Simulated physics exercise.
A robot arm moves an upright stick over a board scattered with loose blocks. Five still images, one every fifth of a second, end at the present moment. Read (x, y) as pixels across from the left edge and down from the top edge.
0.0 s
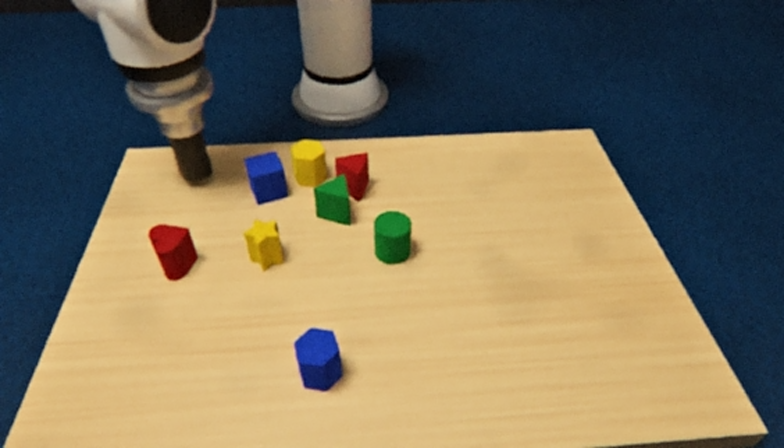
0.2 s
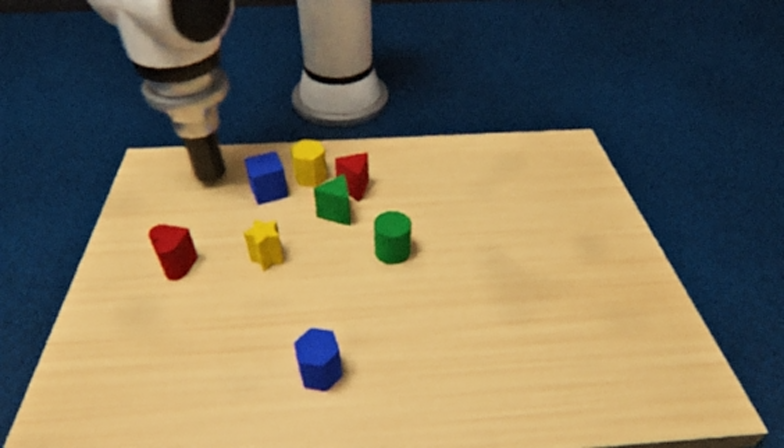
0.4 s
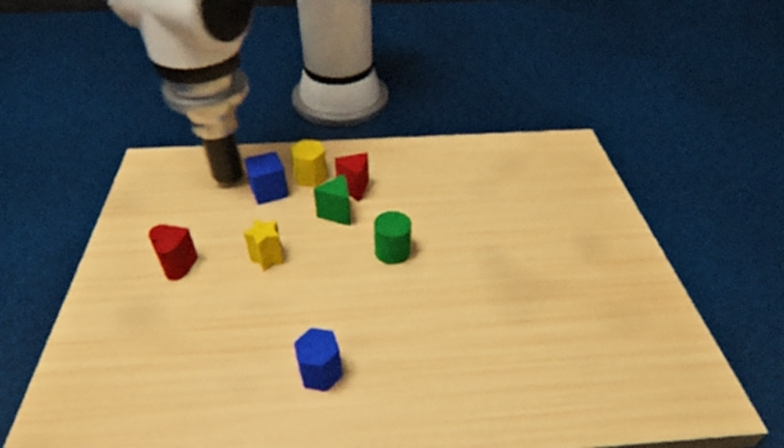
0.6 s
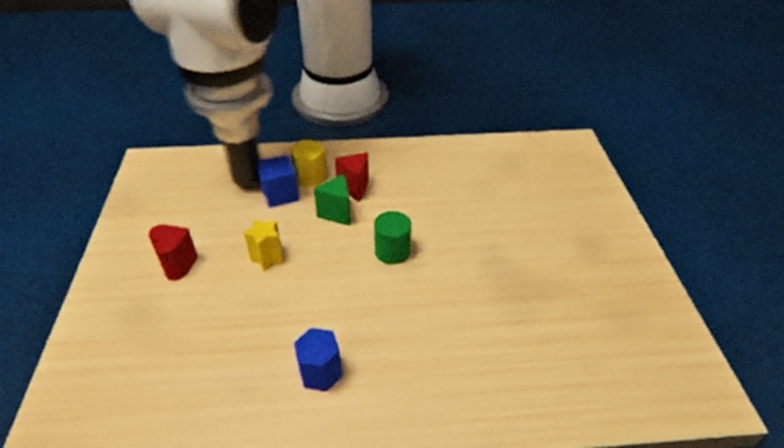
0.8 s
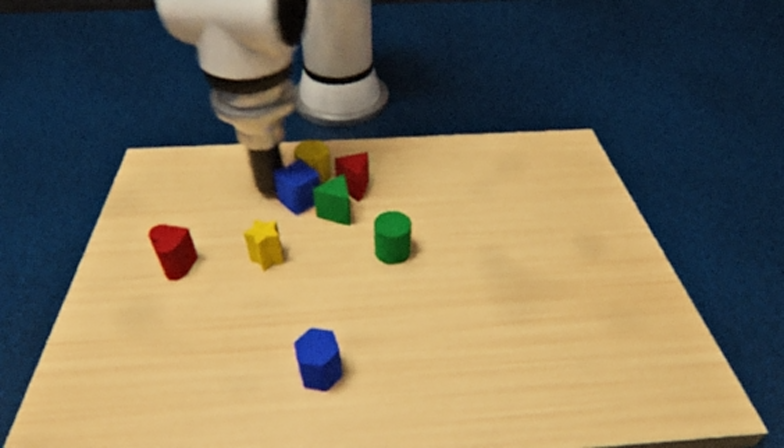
A robot arm moved its dark upright stick to the right across the back of a wooden board, then pushed the blue cube rightward, close against the yellow and green blocks.
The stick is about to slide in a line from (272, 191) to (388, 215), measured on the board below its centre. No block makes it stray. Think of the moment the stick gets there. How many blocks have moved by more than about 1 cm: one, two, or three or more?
Count: Three or more.
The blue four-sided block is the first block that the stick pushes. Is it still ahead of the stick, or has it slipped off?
Held in front.
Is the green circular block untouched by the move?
No.
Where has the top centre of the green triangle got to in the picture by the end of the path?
In the picture, it is at (439, 218).
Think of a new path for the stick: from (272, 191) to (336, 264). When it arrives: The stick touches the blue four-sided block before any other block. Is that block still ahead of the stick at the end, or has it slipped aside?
By then it is beside or behind the stick.
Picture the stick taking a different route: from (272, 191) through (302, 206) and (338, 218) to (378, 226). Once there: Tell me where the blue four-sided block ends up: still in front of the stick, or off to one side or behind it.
Before the stick.
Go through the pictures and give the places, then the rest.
In the first picture, stick tip (197, 172); block tops, blue four-sided block (264, 164); green triangle (335, 187); red triangle (354, 161); green circular block (393, 223).
In the second picture, stick (210, 172); blocks unchanged.
In the third picture, stick (228, 173); blocks unchanged.
In the fourth picture, stick (248, 177); blue four-sided block (276, 167).
In the fifth picture, stick (270, 183); blue four-sided block (296, 173); green triangle (335, 187); red triangle (354, 161); green circular block (393, 223).
What follows on the original path. One third of the way, stick (309, 192); blue four-sided block (333, 184); green triangle (359, 195).
Two thirds of the way, stick (348, 200); blue four-sided block (374, 193); green triangle (399, 205); green circular block (398, 227).
At the end, stick (388, 207); blue four-sided block (415, 203); green triangle (439, 218); red triangle (357, 161), turned 20° anticlockwise; green circular block (404, 232).
